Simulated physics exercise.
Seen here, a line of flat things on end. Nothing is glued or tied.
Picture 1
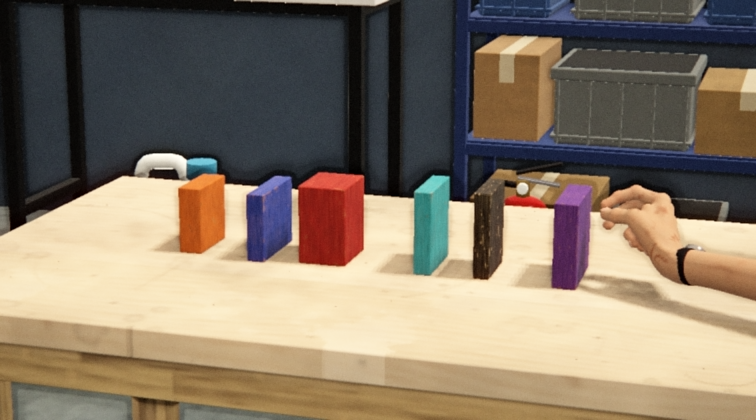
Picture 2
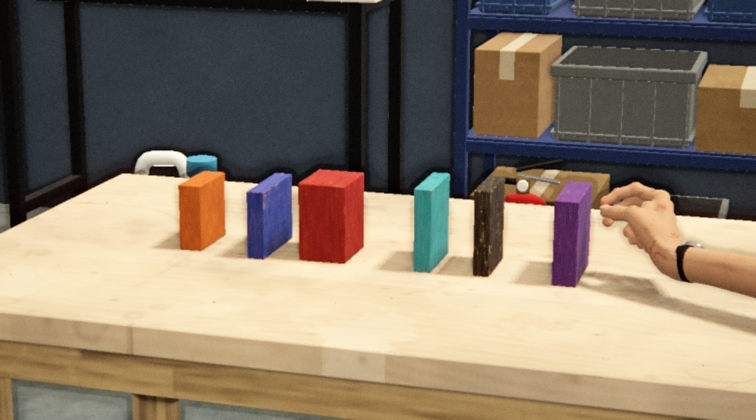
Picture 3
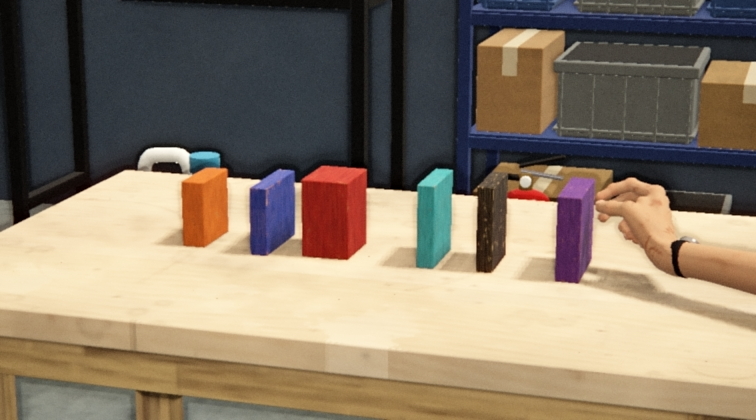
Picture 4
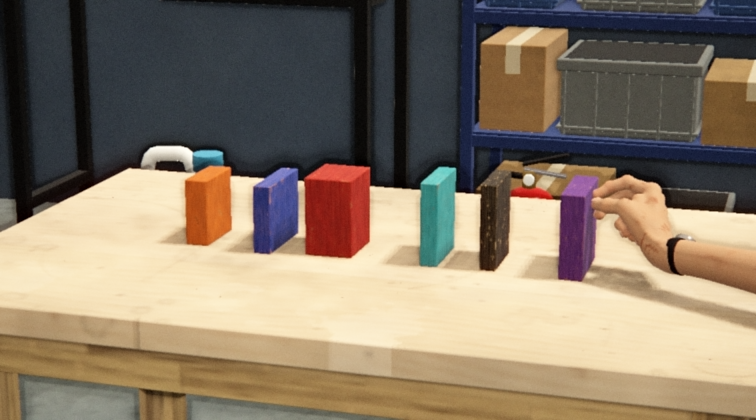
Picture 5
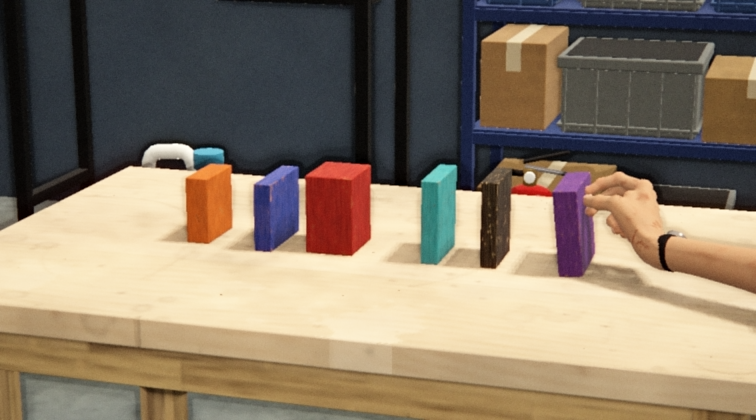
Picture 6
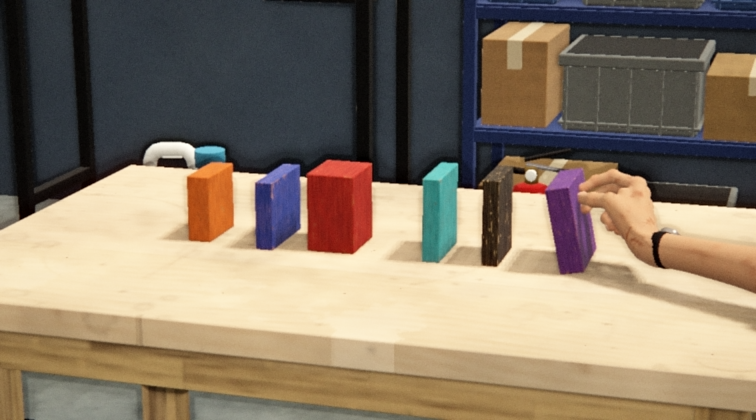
A hand reaches left to the upright purple board and tilts it toward the black board.
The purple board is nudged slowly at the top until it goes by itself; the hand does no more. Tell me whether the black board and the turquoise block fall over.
The black board tips over and the turquoise block tips over.
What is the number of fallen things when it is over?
3 of them.
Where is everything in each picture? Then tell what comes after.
In the first picture, black board (489, 229); turquoise block (432, 225).
In the second picture, red block (332, 216); blue board (270, 216).
In the third picture, red block (335, 212); blue board (273, 212).
In the fourth picture, red block (338, 211); blue board (276, 211).
In the fifth picture, purple board 6° over; red block (339, 208); blue board (277, 208).
In the sixth picture, purple board 12° over; black board (497, 216); turquoise block (440, 212).
Then, 0.30 s later than the last frame, purple board 56° over; black board tilted by 8° near (490, 214).
Then, 0.50 s later than the last frame, purple board 90° over; black board tilted by 59° near (443, 225); turquoise block tilted by 55° near (406, 220).
Then, 0.60 s later than the last frame, purple board 90° over; black board on its side near (441, 228); turquoise block on its side near (395, 243); red block moved a little.
Then, 1.00 s later than the last frame, purple board 90° over; turquoise block on its side near (395, 241); black board tilted by 71° near (450, 233); red block moved a little.
When it is over, lying over on the table, black board and turquoise block; the other 2 as before. End places, in pixels of the last picture, black board near (450, 233), turquoise block near (395, 241).
